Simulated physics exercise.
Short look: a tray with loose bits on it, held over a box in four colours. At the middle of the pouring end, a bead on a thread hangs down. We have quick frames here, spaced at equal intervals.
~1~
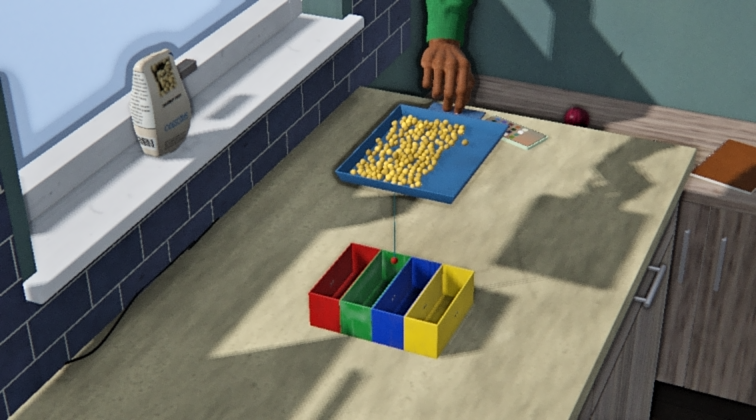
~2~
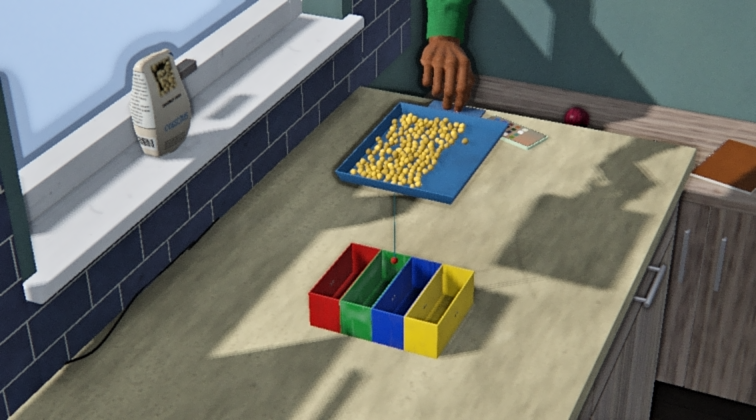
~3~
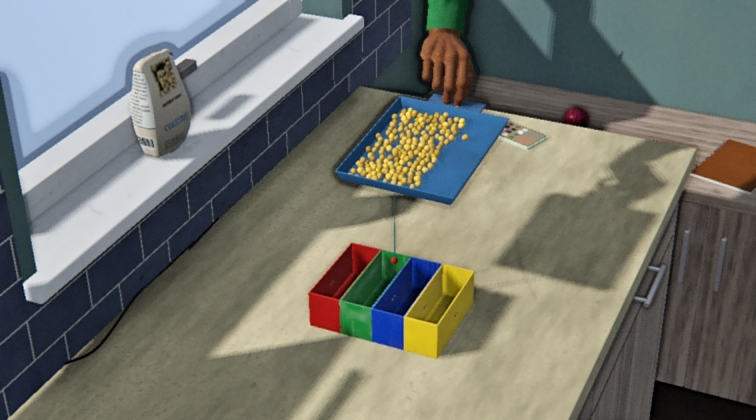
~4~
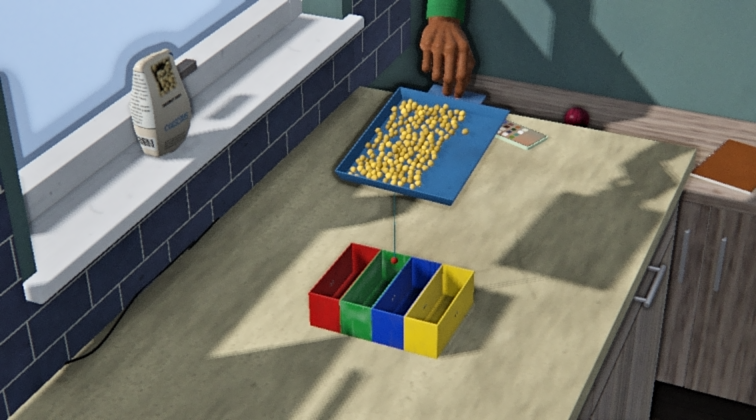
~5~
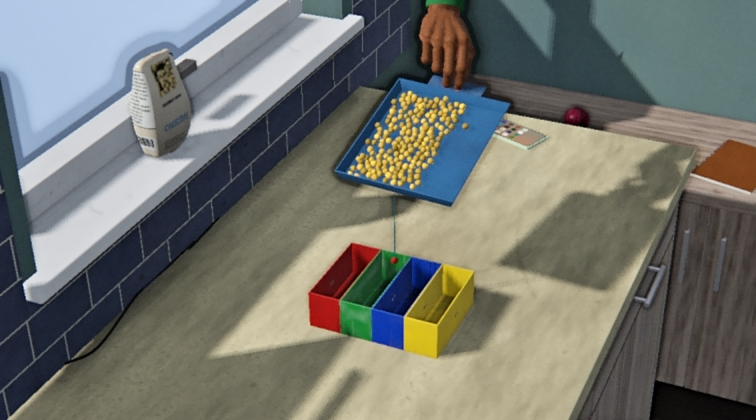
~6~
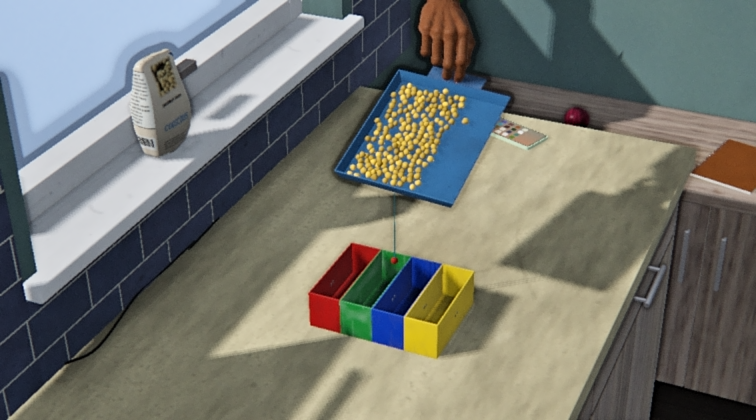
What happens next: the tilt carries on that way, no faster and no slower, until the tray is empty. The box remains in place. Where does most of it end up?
Most ends up in the yellow cell.
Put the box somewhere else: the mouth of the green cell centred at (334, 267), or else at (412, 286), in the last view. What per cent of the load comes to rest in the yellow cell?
Roughly 20% first, roughly 10% second.
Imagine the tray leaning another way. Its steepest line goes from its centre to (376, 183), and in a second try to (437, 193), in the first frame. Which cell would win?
First try: The cell in red; second try: Yellow.
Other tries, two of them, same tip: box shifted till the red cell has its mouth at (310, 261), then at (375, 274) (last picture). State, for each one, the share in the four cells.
Near 40 % and 90 %.
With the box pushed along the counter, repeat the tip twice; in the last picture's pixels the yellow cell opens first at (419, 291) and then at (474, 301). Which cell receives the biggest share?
Placing A: That yellow cell / placing B: Blue.
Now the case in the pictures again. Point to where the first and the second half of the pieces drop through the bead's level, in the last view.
It passes near (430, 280) first and then near (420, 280).
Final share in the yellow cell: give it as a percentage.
That part is close to 40 percent of the load.
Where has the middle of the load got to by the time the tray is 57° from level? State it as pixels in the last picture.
Close to (411, 173).
Soon after the last picture, tray tipped steeply; nearly all on the tray; a stray few in the blue cell; a small part falling or outside the box.
A little later, tray tipped right over; about a third on the tray; a small part in the yellow cell; a small part in the blue cell; a stray few in the green cell; about a third falling or outside the box.
Later still, tray tipped past a quarter turn; about half in the yellow cell; about a quarter in the blue cell; about a quarter in the green cell; a stray few in the red cell; a small part falling or outside the box.
At rest, tray tipped past a quarter turn; about half in the yellow cell; about a quarter in the blue cell; about a quarter in the green cell; a stray few in the red cell; a small part outside the box.
